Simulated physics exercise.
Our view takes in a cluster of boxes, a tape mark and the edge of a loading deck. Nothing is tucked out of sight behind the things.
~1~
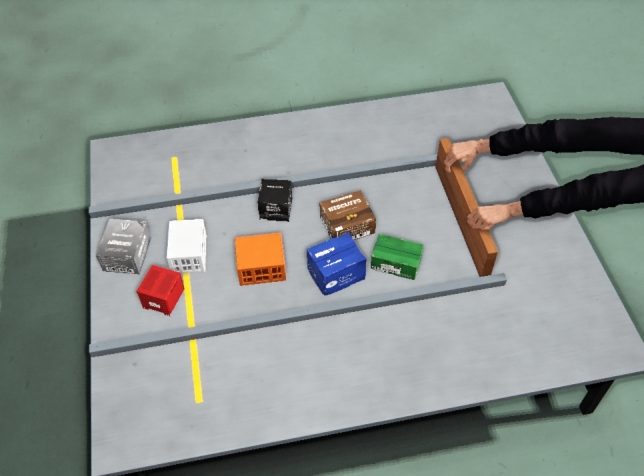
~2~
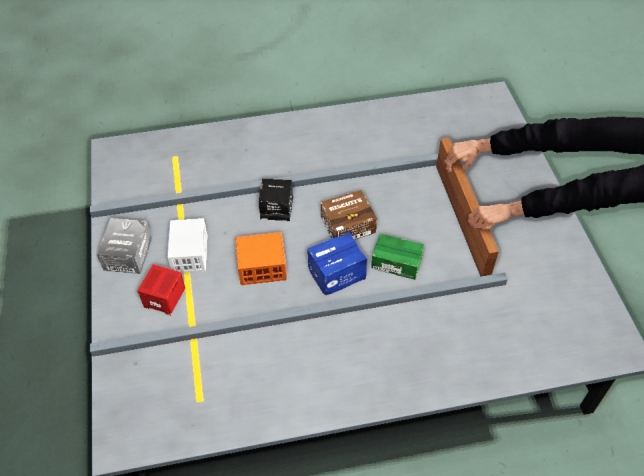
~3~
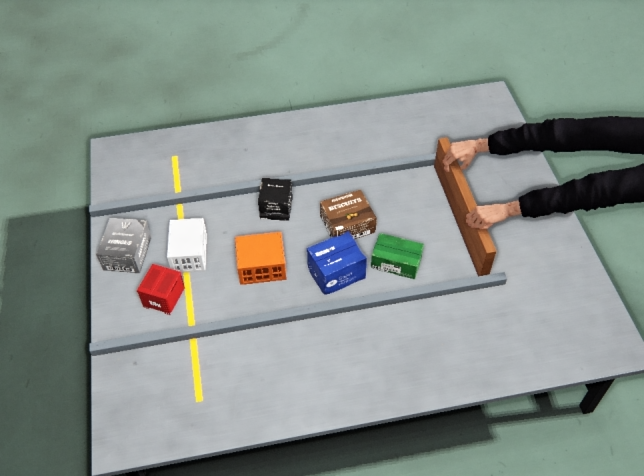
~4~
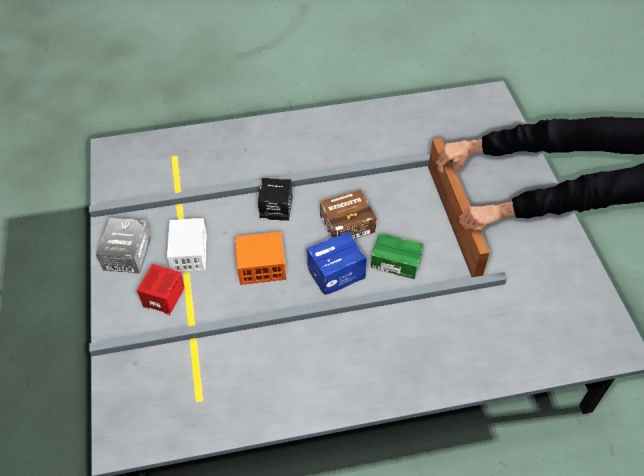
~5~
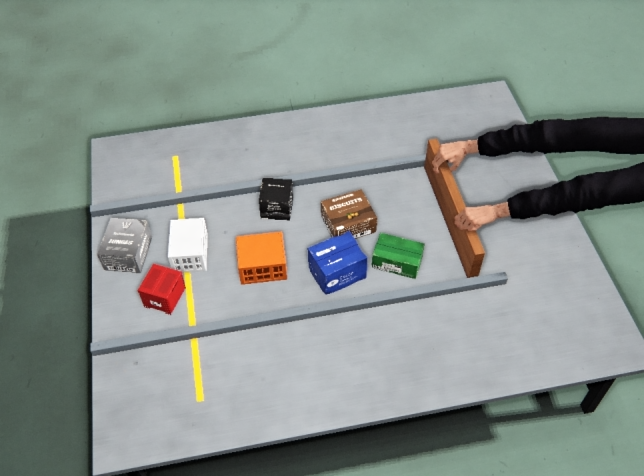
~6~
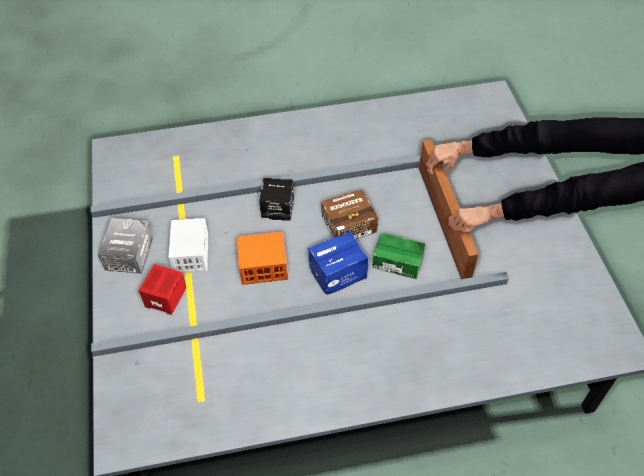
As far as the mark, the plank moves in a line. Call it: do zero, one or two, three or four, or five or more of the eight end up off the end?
One or two end up off it.
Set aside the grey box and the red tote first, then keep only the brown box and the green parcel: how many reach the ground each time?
0 and 1.
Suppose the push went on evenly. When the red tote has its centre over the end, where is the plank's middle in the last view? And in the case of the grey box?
(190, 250) and (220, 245), roughly.
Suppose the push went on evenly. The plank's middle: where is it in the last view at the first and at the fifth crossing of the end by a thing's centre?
First: Around (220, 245). Next: Around (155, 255).
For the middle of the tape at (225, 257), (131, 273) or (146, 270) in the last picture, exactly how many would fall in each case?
Try 1: 0; try 2: 5; try 3: 5.
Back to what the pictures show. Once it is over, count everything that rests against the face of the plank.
3 of them.
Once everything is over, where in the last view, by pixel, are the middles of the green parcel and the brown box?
They come to rest around (166, 306) and (161, 245).
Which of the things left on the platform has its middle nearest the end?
That one's the white crate.
A little later, none off yet; grey box at rest near (126, 246); red tote at rest near (163, 290); white crate at rest near (189, 246).
Next, none off yet; grey box at rest near (126, 246); red tote at rest near (163, 290); white crate shifted a little near (173, 238).
When it is over, the number that fall off is one or two; down, red tote and grey box.
